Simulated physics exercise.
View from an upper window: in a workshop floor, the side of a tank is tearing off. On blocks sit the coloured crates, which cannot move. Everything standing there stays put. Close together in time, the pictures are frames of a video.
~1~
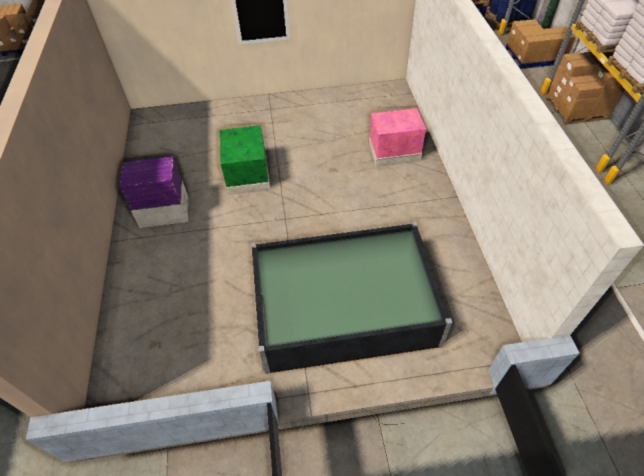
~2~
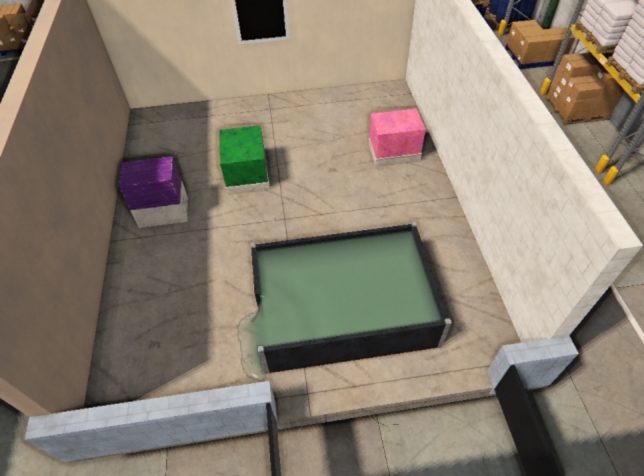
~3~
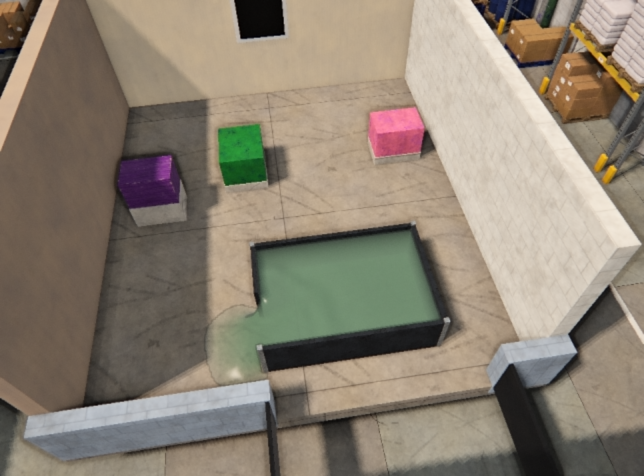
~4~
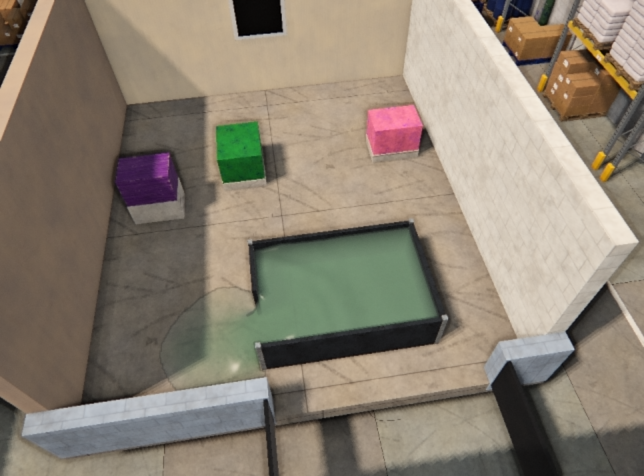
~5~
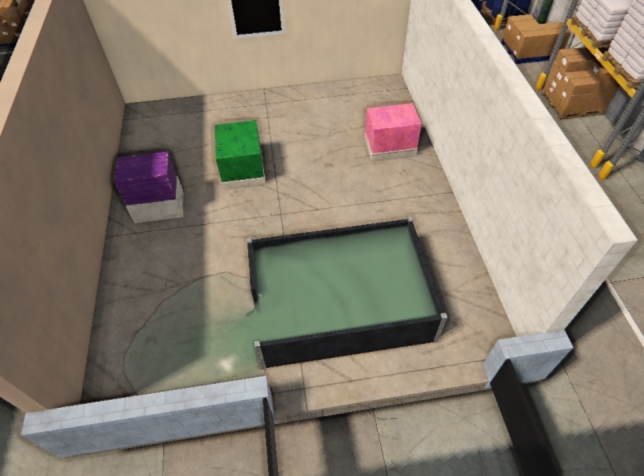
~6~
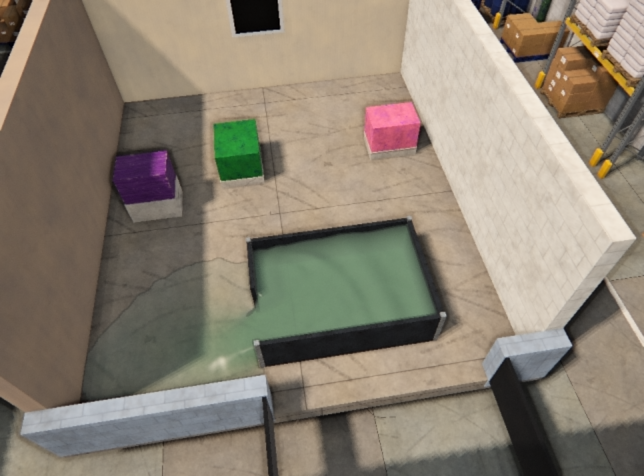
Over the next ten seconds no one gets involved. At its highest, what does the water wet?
In order: The pink crate comes out dry; the green crate comes out dry; the purple crate comes out dry.
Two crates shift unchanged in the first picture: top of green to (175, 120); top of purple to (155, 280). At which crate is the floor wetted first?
One in purple.
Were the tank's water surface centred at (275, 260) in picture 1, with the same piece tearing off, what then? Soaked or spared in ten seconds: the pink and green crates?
Pink: Not reached; green: Not reached.
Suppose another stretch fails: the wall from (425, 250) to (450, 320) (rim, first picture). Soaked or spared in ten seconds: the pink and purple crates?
The pink crate is flooded, the purple crate is left dry.
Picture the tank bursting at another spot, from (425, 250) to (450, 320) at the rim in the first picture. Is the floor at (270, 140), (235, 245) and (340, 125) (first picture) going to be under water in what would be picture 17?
Those three places would be still unsoaked, still unsoaked and still unsoaked, in that order.
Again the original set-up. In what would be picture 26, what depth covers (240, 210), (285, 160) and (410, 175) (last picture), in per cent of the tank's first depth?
At the three places, in the order asked: Around 6, 0 and 0 per cent.
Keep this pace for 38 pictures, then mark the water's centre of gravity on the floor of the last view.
Roughly at (245, 254).
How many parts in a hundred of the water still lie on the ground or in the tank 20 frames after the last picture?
Some 100 per cent has not gone.
A moment on, water covers 15 % of the floor; the pink crate not reached, the green crate not reached, the purple crate not reached.
Next, water covers 20 % of the floor; the pink crate not reached, the green crate not reached, the purple crate water round its plinth.
Then, water covers 35 % of the floor; the pink crate not reached, the green crate water round its plinth, the purple crate water round its plinth.
Later, water covers 75 % of the floor; the pink crate water round its plinth, the green crate water round its plinth, the purple crate water round its plinth.
In the end, water covers 100 % of the floor; the pink crate stayed above the water, the green crate stayed above the water, the purple crate stayed above the water.
